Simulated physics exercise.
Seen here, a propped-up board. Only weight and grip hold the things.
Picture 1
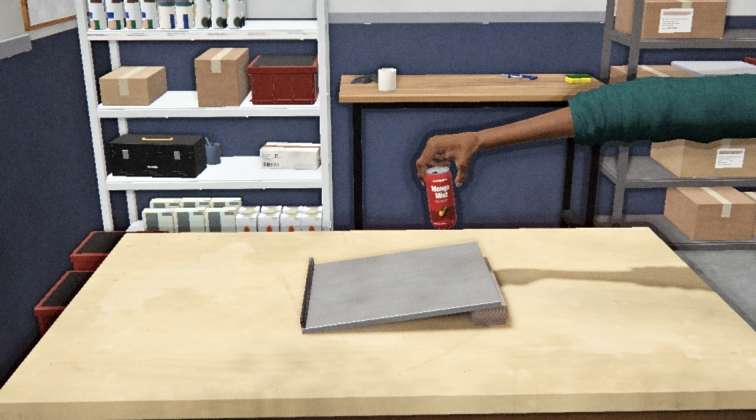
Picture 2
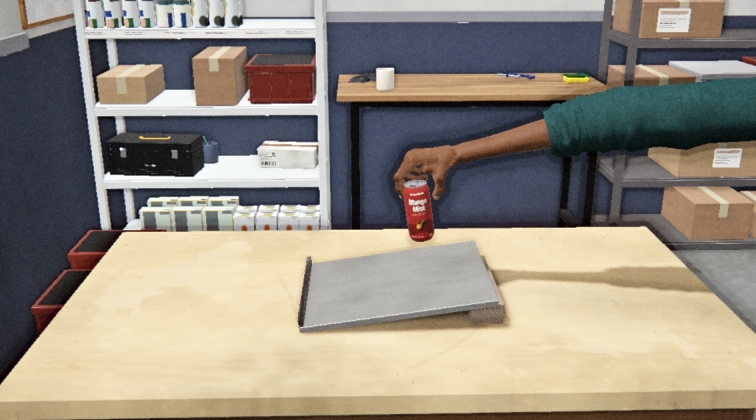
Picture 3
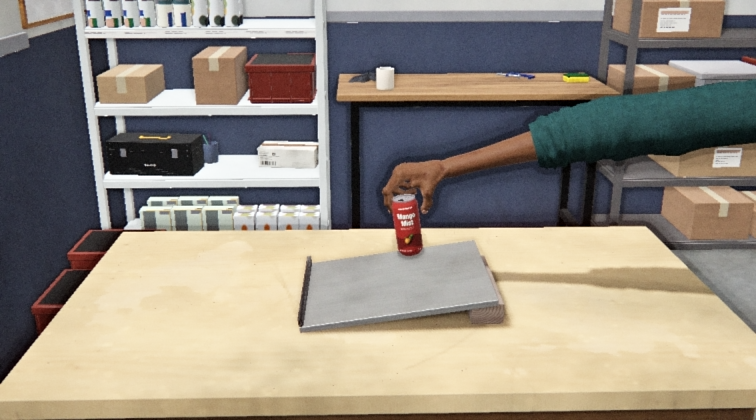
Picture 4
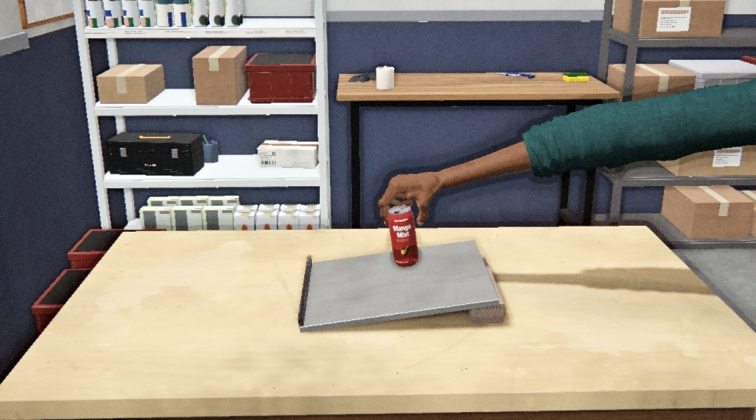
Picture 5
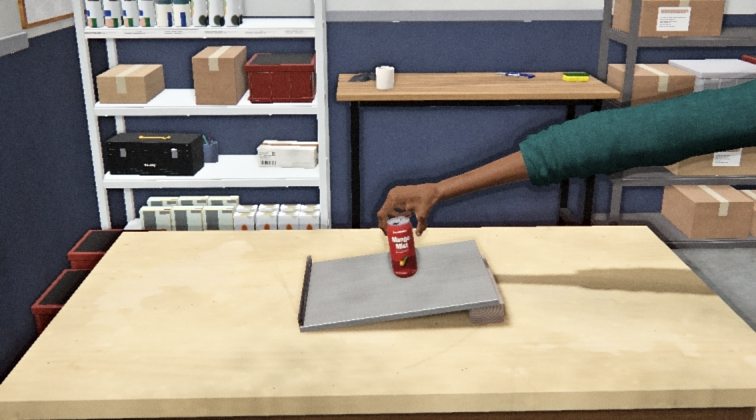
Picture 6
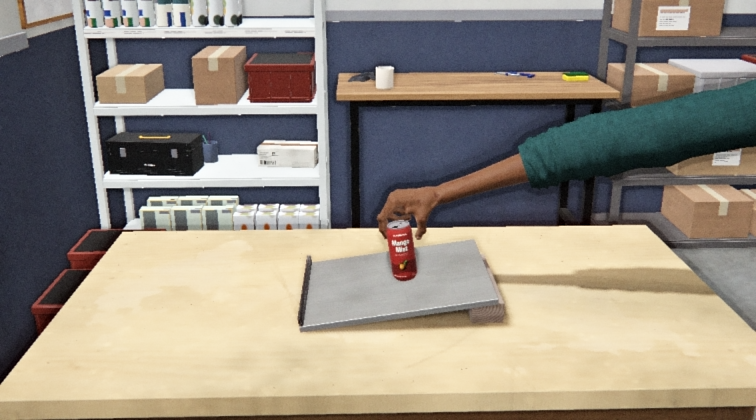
An arm in a dark green sleeve reaches in from the right over a pale wooden table, seen from the front and slightly above in a storeroom with shelves and boxes. The hand holds a red can above a grey board propped up at its right side. It lowers the can leftward and toward the viewer, sets it on the board and keeps hold, while the camera stays essentially still.
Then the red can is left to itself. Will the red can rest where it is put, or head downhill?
Here the red can keeps its place.
Then, 0.20 s past the last view, nothing moves.
Then, 0.50 s past the last view, red can resting near (402, 251).
Finally, it is still in place. Final places as the last picture's camera would see them, red can near (402, 251). The red can remains at rest.
